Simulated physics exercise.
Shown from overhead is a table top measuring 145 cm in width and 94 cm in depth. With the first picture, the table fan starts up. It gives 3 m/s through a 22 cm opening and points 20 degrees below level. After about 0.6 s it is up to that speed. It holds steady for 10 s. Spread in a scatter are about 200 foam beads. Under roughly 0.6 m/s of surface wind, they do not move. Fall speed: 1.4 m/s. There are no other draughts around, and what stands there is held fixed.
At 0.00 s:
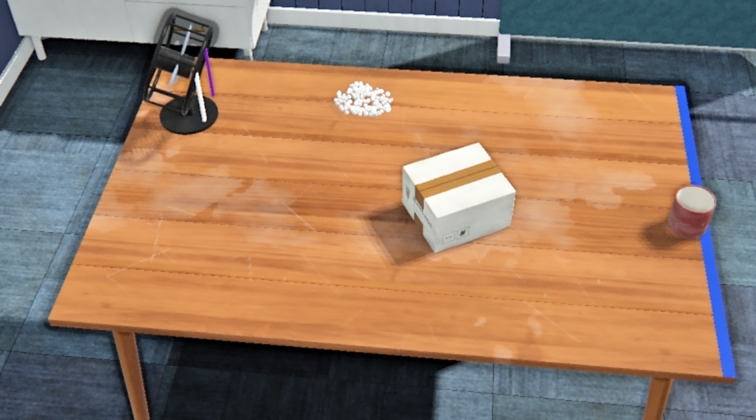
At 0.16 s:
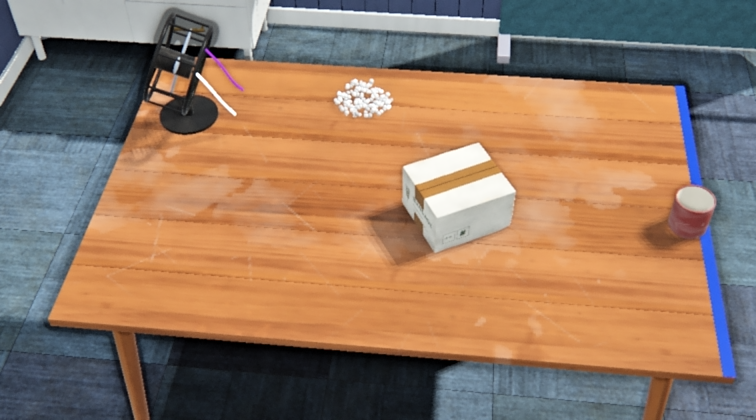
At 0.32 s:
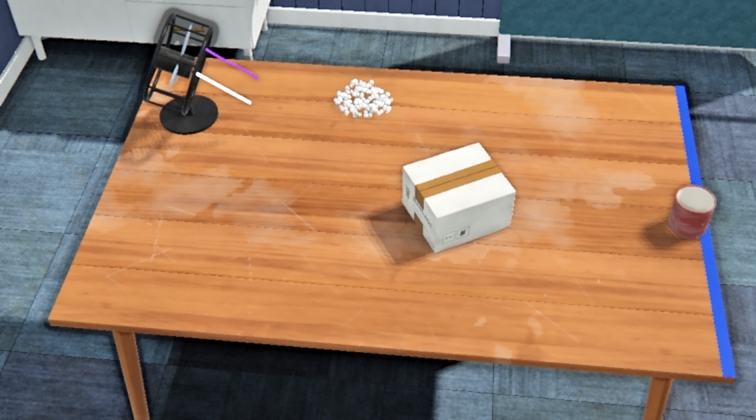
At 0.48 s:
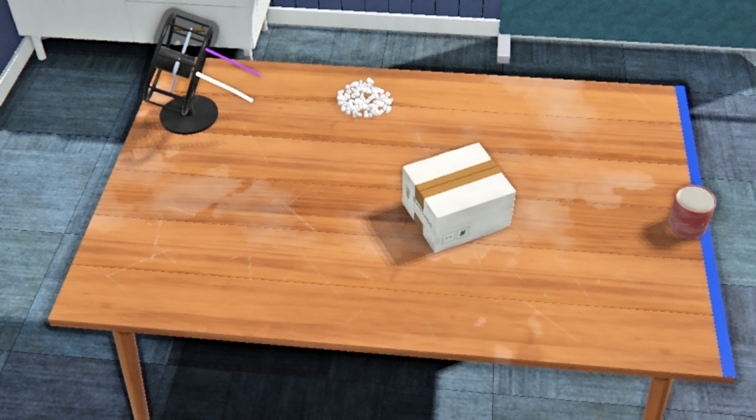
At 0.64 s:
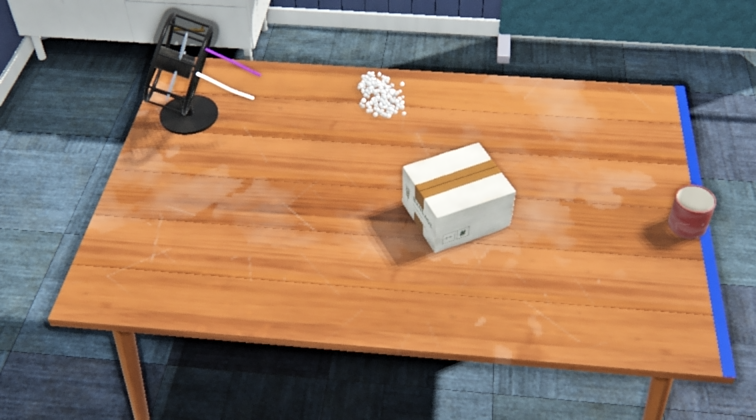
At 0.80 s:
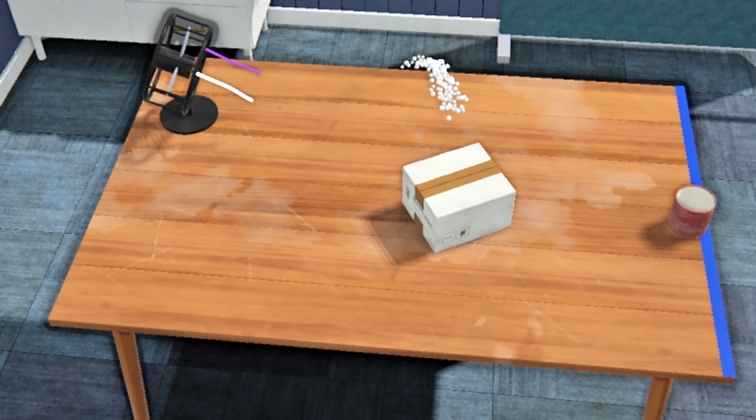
A wooden table with a blue right edge stands on blue-grey carpet tiles, seen from a high, unmoving viewpoint. A black fan with purple and white streamers sits at the back left, white foam beads lie scattered near the back, and a taped white box and red mug rest farther right. The streamers swing out rightward, then the beads shift slightly and slide right in a stretching cluster.
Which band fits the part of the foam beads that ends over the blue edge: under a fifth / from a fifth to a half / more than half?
Probably the share over that edge will not even reach a fifth.
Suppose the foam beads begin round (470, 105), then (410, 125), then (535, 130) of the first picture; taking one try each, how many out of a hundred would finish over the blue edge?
20, 60 and 100 in a hundred, respectively.
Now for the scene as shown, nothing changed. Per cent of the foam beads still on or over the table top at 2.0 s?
About 0 per cent remain.
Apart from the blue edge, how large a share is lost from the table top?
The figure is near 100 %.
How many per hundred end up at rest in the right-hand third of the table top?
I'd estimate around 0 per cent.
After 2.0 s the count stands so, 2 % are over the blue edge.
After 3.2 s the count stands so, 2 % are over the blue edge.
After 5.5 s the count stands so, 2 % are over the blue edge.
After 10.0 s, at the end, 2 % are over the blue edge.
